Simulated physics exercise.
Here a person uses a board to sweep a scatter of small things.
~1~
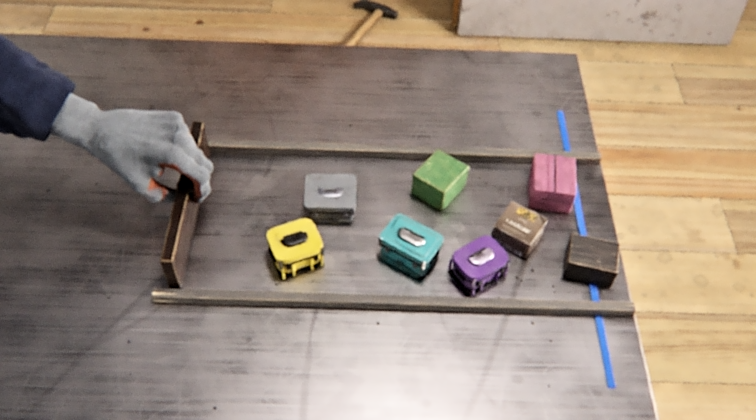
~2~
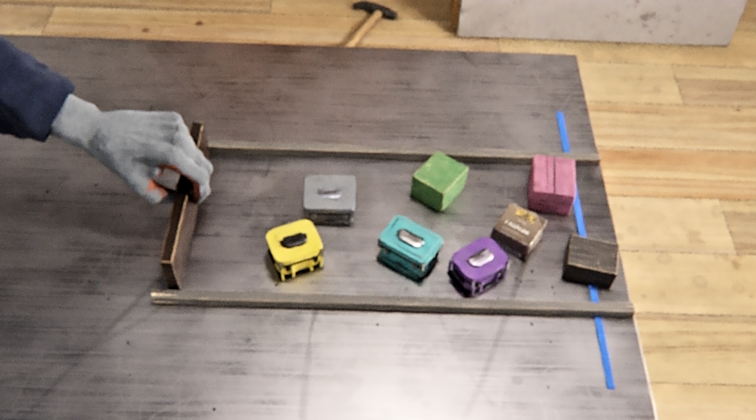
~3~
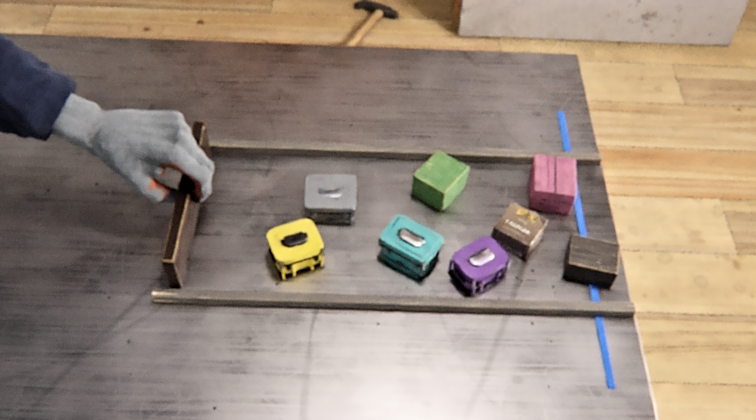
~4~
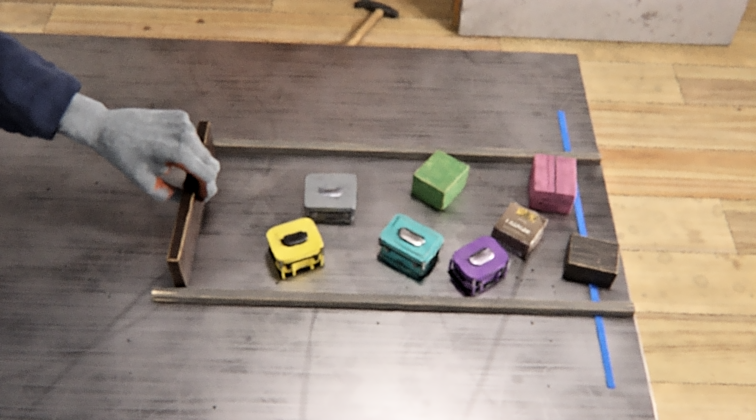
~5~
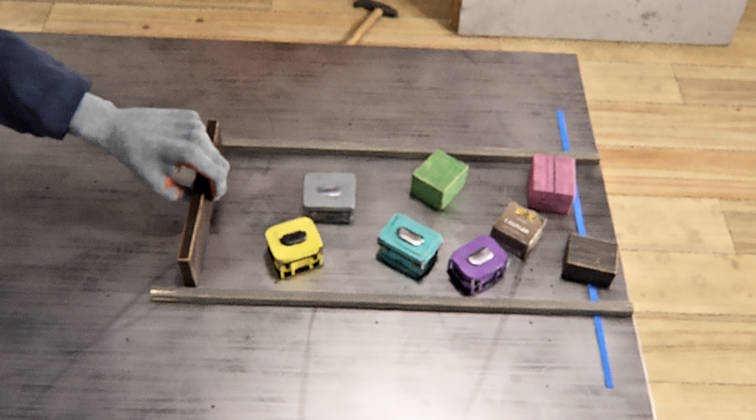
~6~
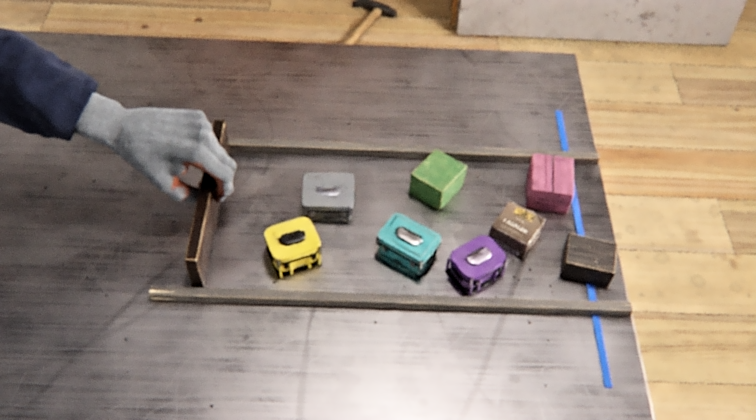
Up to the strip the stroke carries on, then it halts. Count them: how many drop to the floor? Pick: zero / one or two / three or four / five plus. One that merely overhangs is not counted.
That comes to five plus.
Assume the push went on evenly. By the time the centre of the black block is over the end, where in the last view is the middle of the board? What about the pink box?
Near (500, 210) in the first case, near (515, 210) in the other.
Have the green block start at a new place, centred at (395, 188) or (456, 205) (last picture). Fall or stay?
In order: Slips off; slips off.
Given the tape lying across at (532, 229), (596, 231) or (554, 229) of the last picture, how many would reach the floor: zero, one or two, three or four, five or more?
Results per position - one to two / five or more / three or four.
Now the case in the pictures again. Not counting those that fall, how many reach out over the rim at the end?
Number: 3.
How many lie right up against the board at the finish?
Number: 3.
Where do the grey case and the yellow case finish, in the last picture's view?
About (603, 207), and the other about (615, 268).
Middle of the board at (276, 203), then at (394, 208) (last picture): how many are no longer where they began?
At the one place 1, at the other 5.
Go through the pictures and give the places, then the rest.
In the first picture, black block (591, 260); pink box (552, 183); brown box (519, 230); board (188, 202); tape (582, 231).
In the second picture, pink box (552, 184); yellow case (295, 250).
In the third picture, brown box (519, 230); turquoise case (411, 247).
In the fourth picture, black block (591, 261); grey case (331, 199).
In the fifth picture, pink box (551, 183); green block (439, 180).
In the sixth picture, black block (588, 261); pink box (550, 183); brown box (516, 229); board (210, 201); tape (580, 230).
Early on, none off yet; black block at rest near (588, 261); pink box at rest near (550, 183); brown box at rest near (516, 229).
A while later, none off yet; black block at rest near (588, 261); pink box at rest near (550, 183); brown box moving near (524, 224).
Further along, none off yet; black block leaning well over near (648, 279); pink box travelled about its own width near (613, 180); brown box travelled well along near (609, 219).
Finally, the number that fall off is five or more; lost, turquoise case, purple case, brown box, pink box and black block.
